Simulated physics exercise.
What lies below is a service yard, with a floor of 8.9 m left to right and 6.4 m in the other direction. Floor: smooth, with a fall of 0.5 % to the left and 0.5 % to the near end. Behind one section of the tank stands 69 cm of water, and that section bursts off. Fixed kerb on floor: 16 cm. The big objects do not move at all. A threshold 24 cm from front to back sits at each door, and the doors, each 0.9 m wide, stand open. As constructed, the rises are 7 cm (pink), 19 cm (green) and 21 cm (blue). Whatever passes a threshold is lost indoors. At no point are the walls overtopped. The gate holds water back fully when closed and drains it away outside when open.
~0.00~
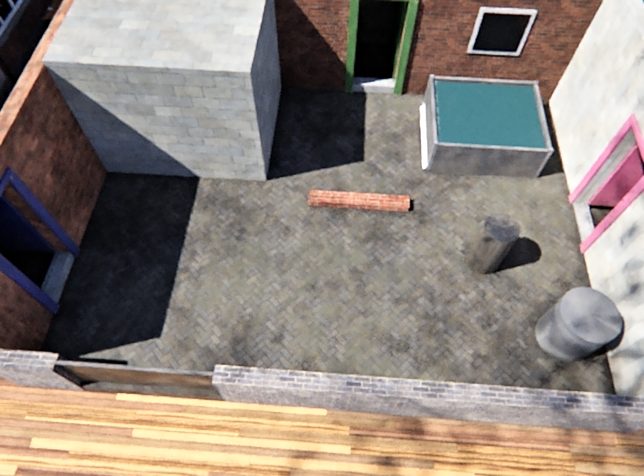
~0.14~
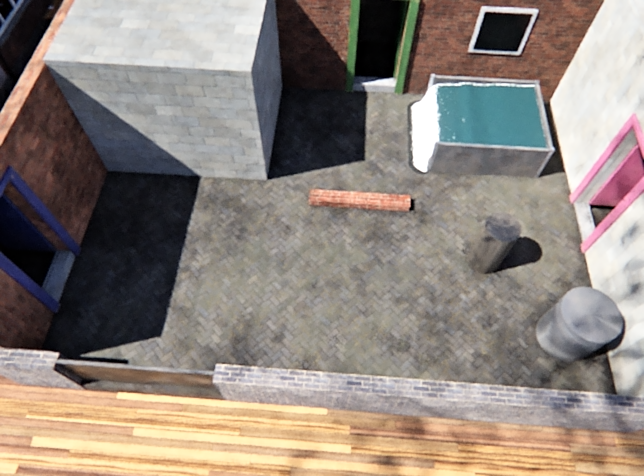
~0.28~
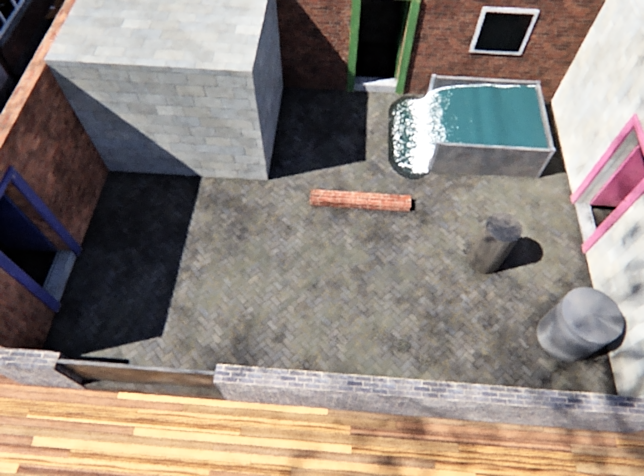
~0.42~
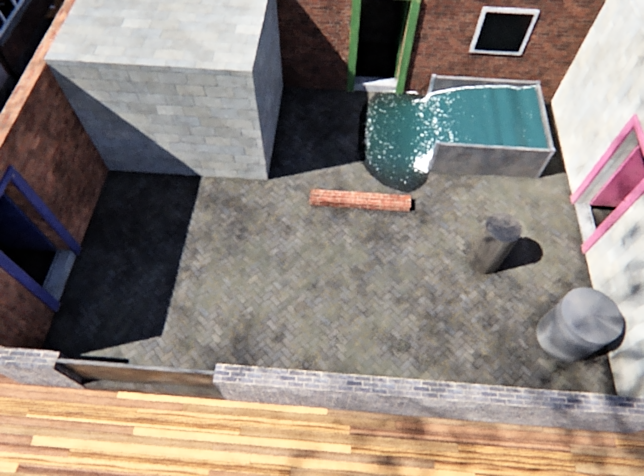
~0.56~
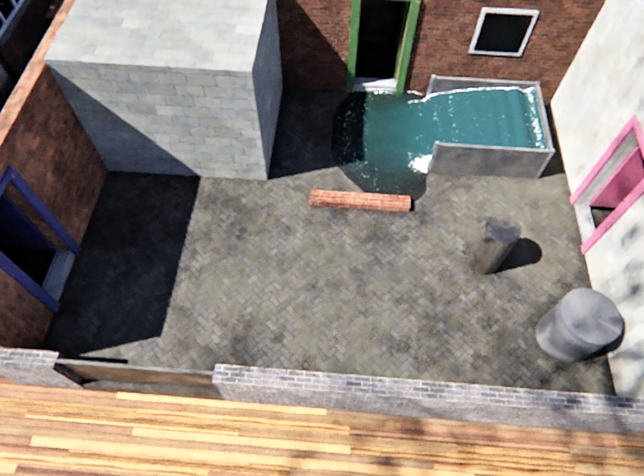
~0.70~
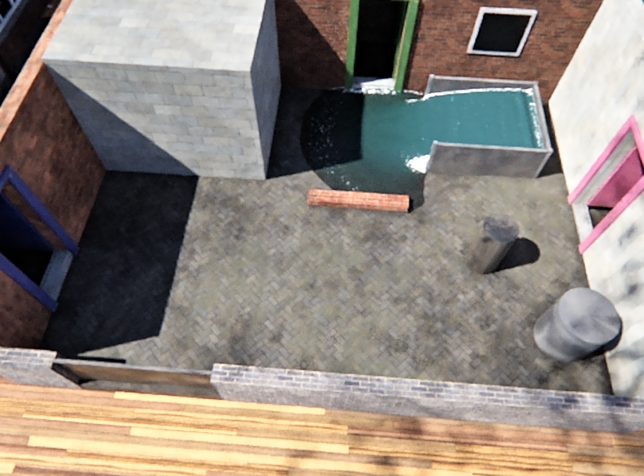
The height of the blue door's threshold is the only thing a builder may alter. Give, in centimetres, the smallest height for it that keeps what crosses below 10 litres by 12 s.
Close to 7.5 cm is just enough.
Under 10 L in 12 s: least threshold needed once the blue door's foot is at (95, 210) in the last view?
About 5.5 cm.
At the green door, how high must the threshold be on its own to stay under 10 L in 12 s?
At the green door you'd want roughly 16 cm.
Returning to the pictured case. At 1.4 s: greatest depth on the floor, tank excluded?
46 cm.
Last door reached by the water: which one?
That would be the pink door, last of all.
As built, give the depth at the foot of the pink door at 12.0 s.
The depth there is around 3.0 cm.
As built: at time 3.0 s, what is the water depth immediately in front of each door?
Depths in cm: Pink 0, green 13, blue 0.
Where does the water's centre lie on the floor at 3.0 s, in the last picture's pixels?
The water is centred near (343, 152).
After 1.4 s water covers 20 % of the floor, deepest (46 cm) near (287, 90); it has not reached the blue door.
After 3.0 s water covers 40 % of the floor, deepest (32 cm) near (319, 193); it has not reached the blue door.
After 12.0 s water covers 95 % of the floor, deepest (8 cm) near (86, 254); 6 cm at the blue door, 0 litres in over its 21 cm threshold.
At the blue door as built, the water arrived by 3.2 s and peaked near 11 cm at 6.0 s.
Run again over the same 12 s with other heights there, 15 litres in over 7 cm, 2 litres over 9.5 cm. The limit of 10 litres is kept from about 7.5 cm up.
